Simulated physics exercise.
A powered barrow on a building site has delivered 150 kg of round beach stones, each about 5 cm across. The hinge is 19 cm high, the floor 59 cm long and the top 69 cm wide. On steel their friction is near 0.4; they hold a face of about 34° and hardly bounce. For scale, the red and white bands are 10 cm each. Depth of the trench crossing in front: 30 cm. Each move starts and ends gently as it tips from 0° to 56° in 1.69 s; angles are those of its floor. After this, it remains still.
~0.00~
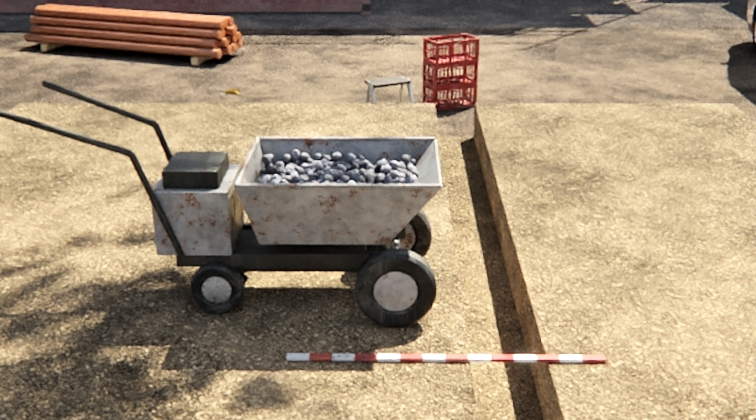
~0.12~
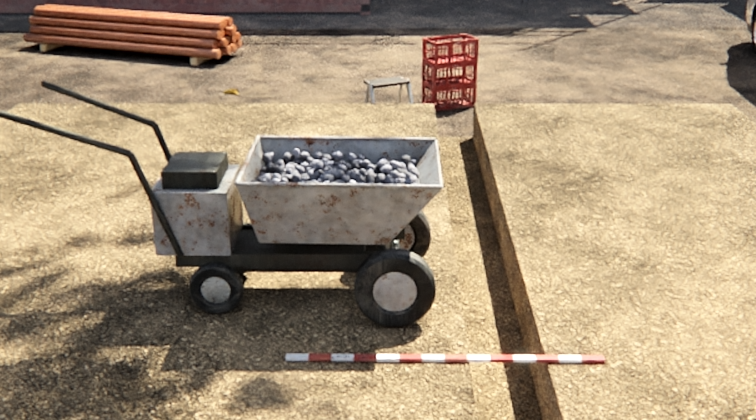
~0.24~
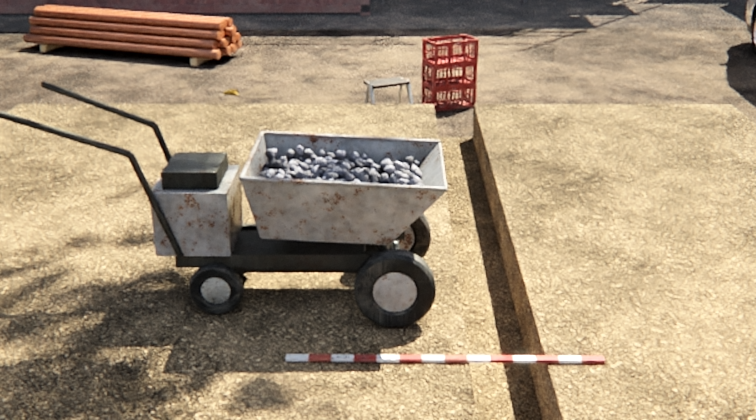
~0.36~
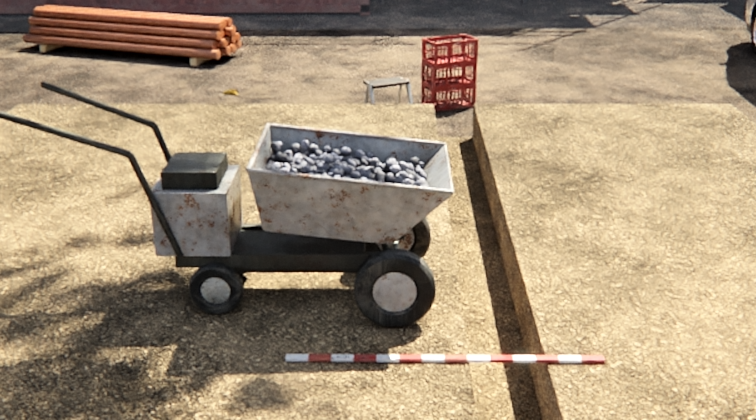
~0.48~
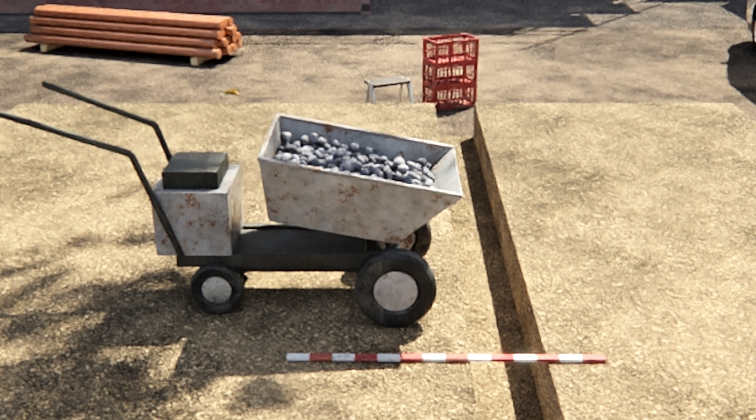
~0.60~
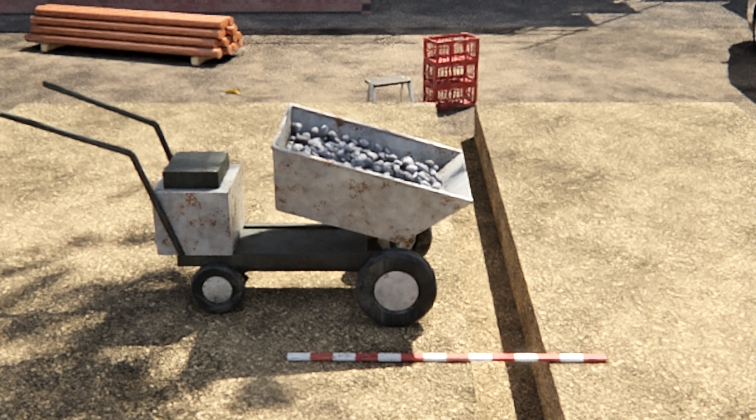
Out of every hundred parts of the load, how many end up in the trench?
Close to 38 in a hundred.
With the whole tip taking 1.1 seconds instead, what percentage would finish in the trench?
35 %.
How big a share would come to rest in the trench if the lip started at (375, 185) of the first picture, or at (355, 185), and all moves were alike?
Roughly 70 in a hundred from the first, 55 in a hundred from the second.
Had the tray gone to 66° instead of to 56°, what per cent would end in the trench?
Then about 40 per cent.
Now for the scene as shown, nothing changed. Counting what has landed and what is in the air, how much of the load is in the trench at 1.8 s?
Some 5 per cent.
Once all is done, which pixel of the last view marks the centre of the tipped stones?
The stones end up centred near (525, 290).
After 1.3 s the floor is at 47°; 100 % in the tray; the foremost stones are at (493, 232).
After 1.8 s the floor is at 56°; 82 % in the tray, 6 % in the trench, 12 % past the trench; the foremost stones are at (578, 297).
After 2.1 s the floor is at 56°; 58 % in the tray, 10 % in the trench, 33 % past the trench; the foremost stones are at (643, 294).
After 4.1 s the floor is at 56°; 26 % in the tray, 38 % in the trench, 36 % past the trench; the foremost stones are at (686, 295).
